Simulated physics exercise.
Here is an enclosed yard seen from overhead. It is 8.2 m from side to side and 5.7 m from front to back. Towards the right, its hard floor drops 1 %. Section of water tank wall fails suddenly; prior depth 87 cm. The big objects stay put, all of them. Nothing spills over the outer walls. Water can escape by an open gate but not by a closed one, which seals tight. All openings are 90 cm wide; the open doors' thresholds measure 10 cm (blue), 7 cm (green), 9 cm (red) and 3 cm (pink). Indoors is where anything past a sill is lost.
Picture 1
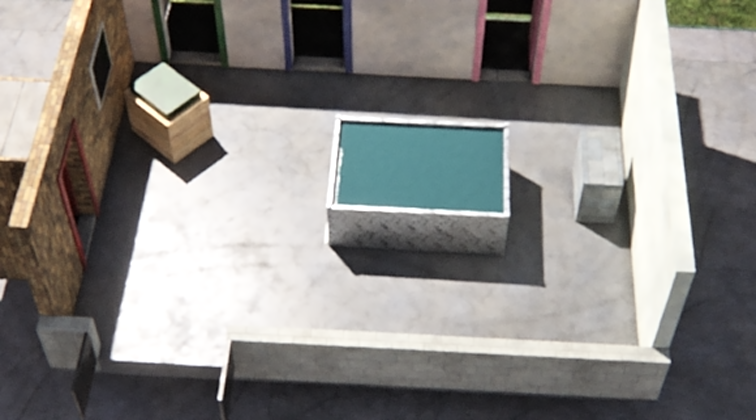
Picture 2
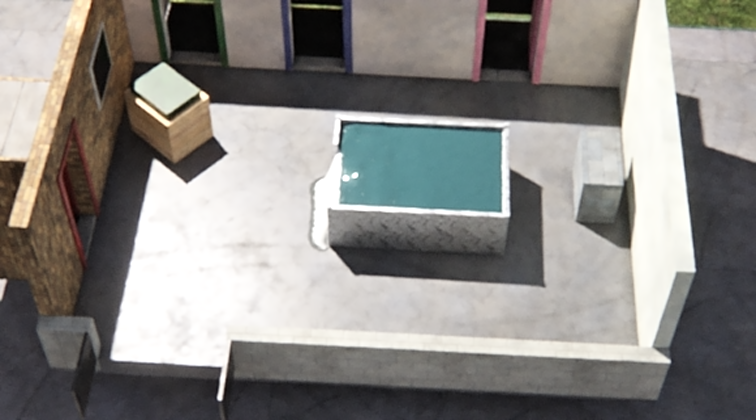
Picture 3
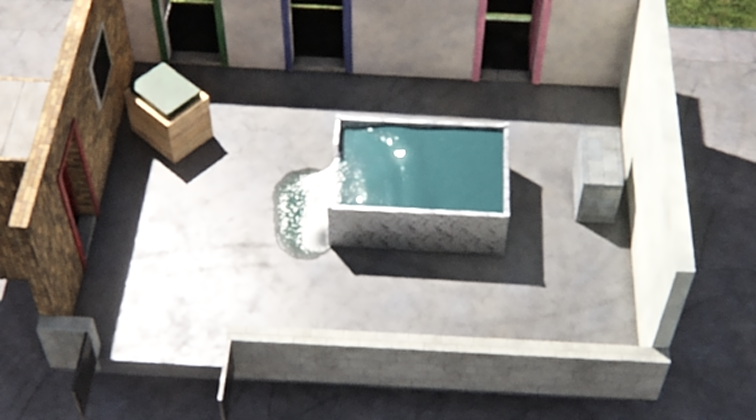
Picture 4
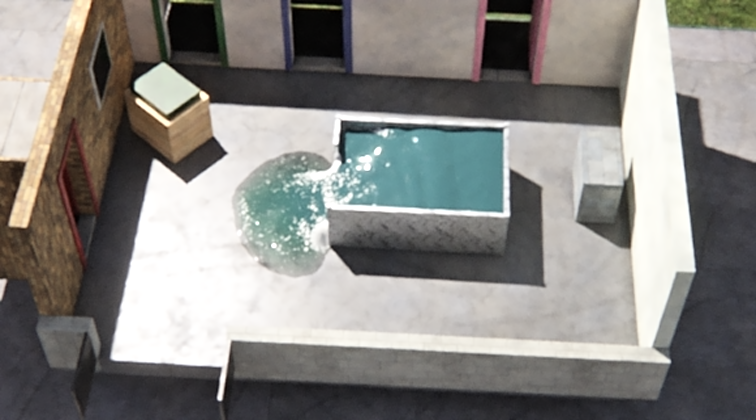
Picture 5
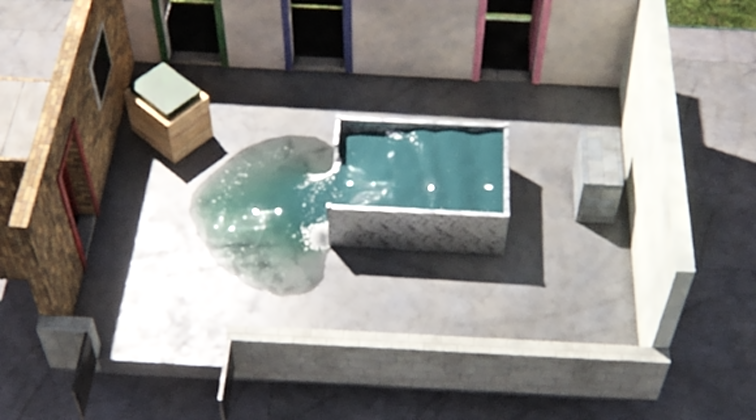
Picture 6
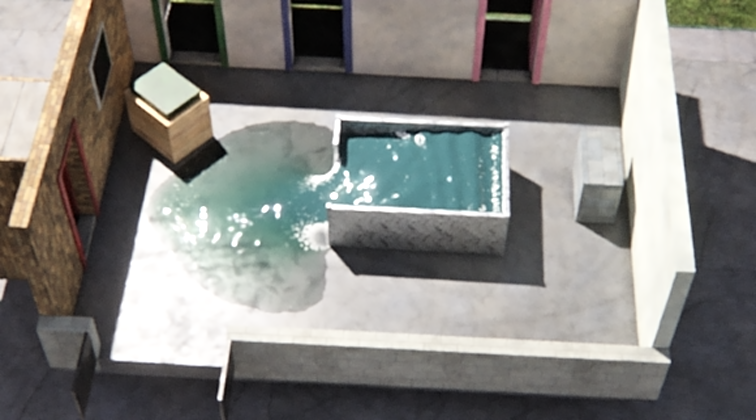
A rectangular grey-walled tank of teal water stands in a pale paved yard, seen from high above. A wooden box with a pale green top sits at upper left, a grey block at right, a brown wall at left, and green, blue and pink surrounds edge the back openings. Water bursts from the tank's left side and spreads leftward in a widening, glinting pool while the tank's surface ripples and the view stays still.
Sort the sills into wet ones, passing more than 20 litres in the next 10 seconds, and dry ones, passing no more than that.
Blue door: Dry; green door: Wet; red door: Wet; pink door: Dry.
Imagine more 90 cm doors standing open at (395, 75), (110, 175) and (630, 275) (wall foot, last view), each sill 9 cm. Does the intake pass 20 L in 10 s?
Taking them in order, the first gets too little, the second enough and the third too little.
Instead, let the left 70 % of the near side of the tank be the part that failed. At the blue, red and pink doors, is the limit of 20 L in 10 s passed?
Then it goes blue fine, red too high, pink too high.
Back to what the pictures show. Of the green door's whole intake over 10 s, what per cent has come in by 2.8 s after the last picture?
It comes to about 50 per cent.
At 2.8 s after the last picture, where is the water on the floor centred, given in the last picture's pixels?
Centre: Roughly (276, 207) px.
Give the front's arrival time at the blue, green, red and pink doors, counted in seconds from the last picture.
The front reaches blue at 1.2 s, green at 0.9 s, red at 0.3 s, pink at 5.0 s.
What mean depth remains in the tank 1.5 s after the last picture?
I'd put the average depth near 44 cm.
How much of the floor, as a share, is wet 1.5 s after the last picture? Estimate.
40 %.
Then, 0.7 s after the last picture water covers 35 % of the floor and is deepest (44 cm) near (320, 217); blue door not reached, green door not reached, red door 19 cm at the sill, 32 L in, pink door not reached.
Then, 1.5 s after the last picture water covers 40 % of the floor and is deepest (42 cm) near (107, 178); blue door 2 cm at the sill, 0 L in, green door 12 cm at the sill, 2 L in, red door 32 cm at the sill, 143 L in, pink door not reached.
Then, 2.8 s after the last picture water covers 45 % of the floor and is deepest (32 cm) near (70, 331); blue door 5 cm at the sill, 0 L in, green door 16 cm at the sill, 38 L in, red door 23 cm at the sill, 290 L in, pink door not reached.
Then, 5.3 s after the last picture water covers 65 % of the floor and is deepest (18 cm) near (70, 331); blue door 7 cm at the sill, 0 L in, green door 8 cm at the sill, 71 L in, red door 15 cm at the sill, 378 L in, pink door 2 cm at the sill, 0 L in.
Then, 9.3 s after the last picture water covers 95 % of the floor and is deepest (10 cm) near (615, 137); blue door 7 cm at the sill, 0 L in, green door 5 cm at the sill, 75 L in, red door 6 cm at the sill, 396 L in, pink door 3 cm at the sill, 0 L in.
